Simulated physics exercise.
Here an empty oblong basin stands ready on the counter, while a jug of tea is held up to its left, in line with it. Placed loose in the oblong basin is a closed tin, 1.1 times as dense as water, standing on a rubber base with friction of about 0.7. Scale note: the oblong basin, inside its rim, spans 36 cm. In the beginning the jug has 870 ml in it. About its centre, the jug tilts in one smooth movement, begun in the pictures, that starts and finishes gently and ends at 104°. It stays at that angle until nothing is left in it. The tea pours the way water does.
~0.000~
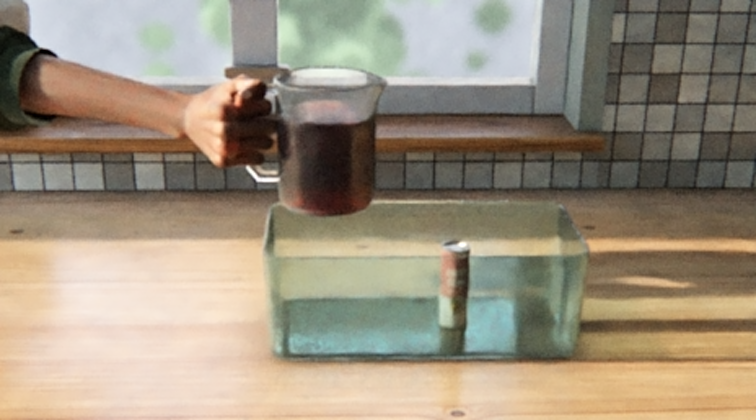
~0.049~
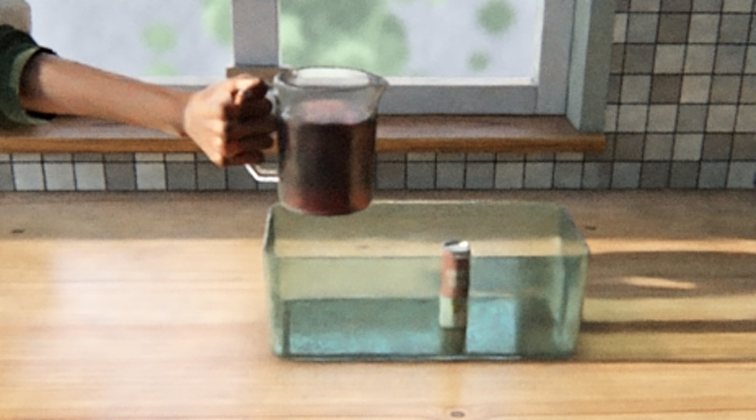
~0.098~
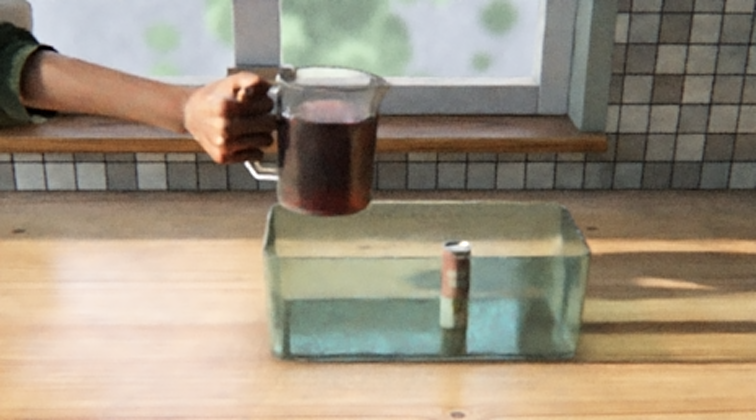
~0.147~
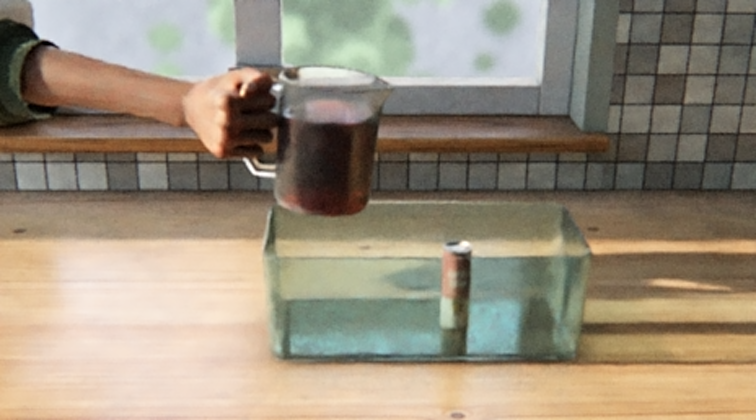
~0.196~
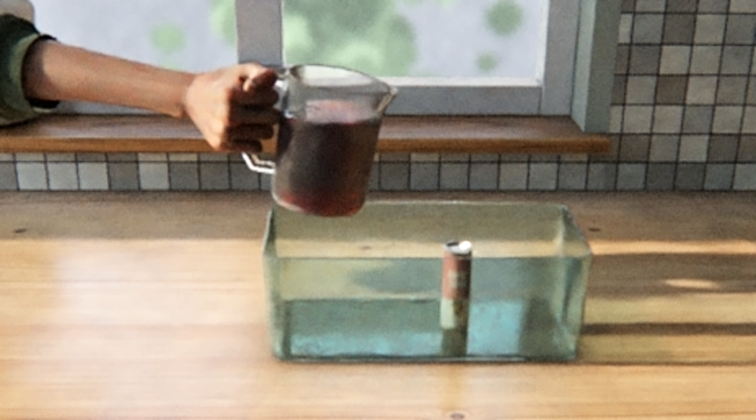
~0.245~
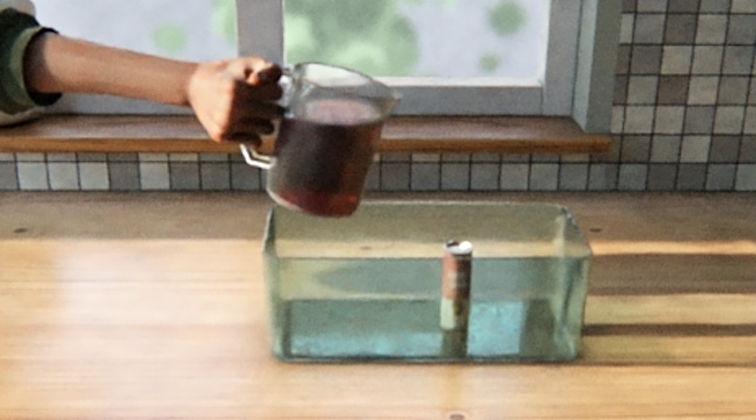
A clear jug of dark reddish-brown tea is held above a sunlit wooden counter, seen from the front, with a window and grey-brown tiles behind. A dark-sleeved arm reaches from the left to grip its handle, and a greenish, oblong glass basin below and to the right holds a small red-and-pale tin. The hand slowly tilts the jug slightly rightward, while the basin, tin and camera stay still.
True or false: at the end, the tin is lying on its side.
True.
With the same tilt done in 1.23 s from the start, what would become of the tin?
The tin tips over.
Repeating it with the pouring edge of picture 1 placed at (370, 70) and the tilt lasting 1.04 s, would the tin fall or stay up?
Then the tin comes down.
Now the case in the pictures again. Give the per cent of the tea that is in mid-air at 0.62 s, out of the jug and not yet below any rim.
Around 10 percent.
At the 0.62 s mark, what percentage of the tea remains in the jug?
Near 90 in a hundred.
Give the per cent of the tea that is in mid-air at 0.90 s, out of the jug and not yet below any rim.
About 16 % of the total.
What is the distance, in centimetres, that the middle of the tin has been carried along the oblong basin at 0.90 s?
Some 0 cm.
By 0.62 s the tilt is 71° and 89 per cent is still to pour; the tin stands where it began.
By 0.90 s the tilt is 101° and 37 per cent is still to pour; the tin stands where it began.
By 1.19 s the tilt is 104° and 6 per cent is still to pour; the tin lies on its side.
By 1.51 s the tilt is 104° and 0 per cent is still to pour; the tin lies on its side.
At rest the tin lies on its side.
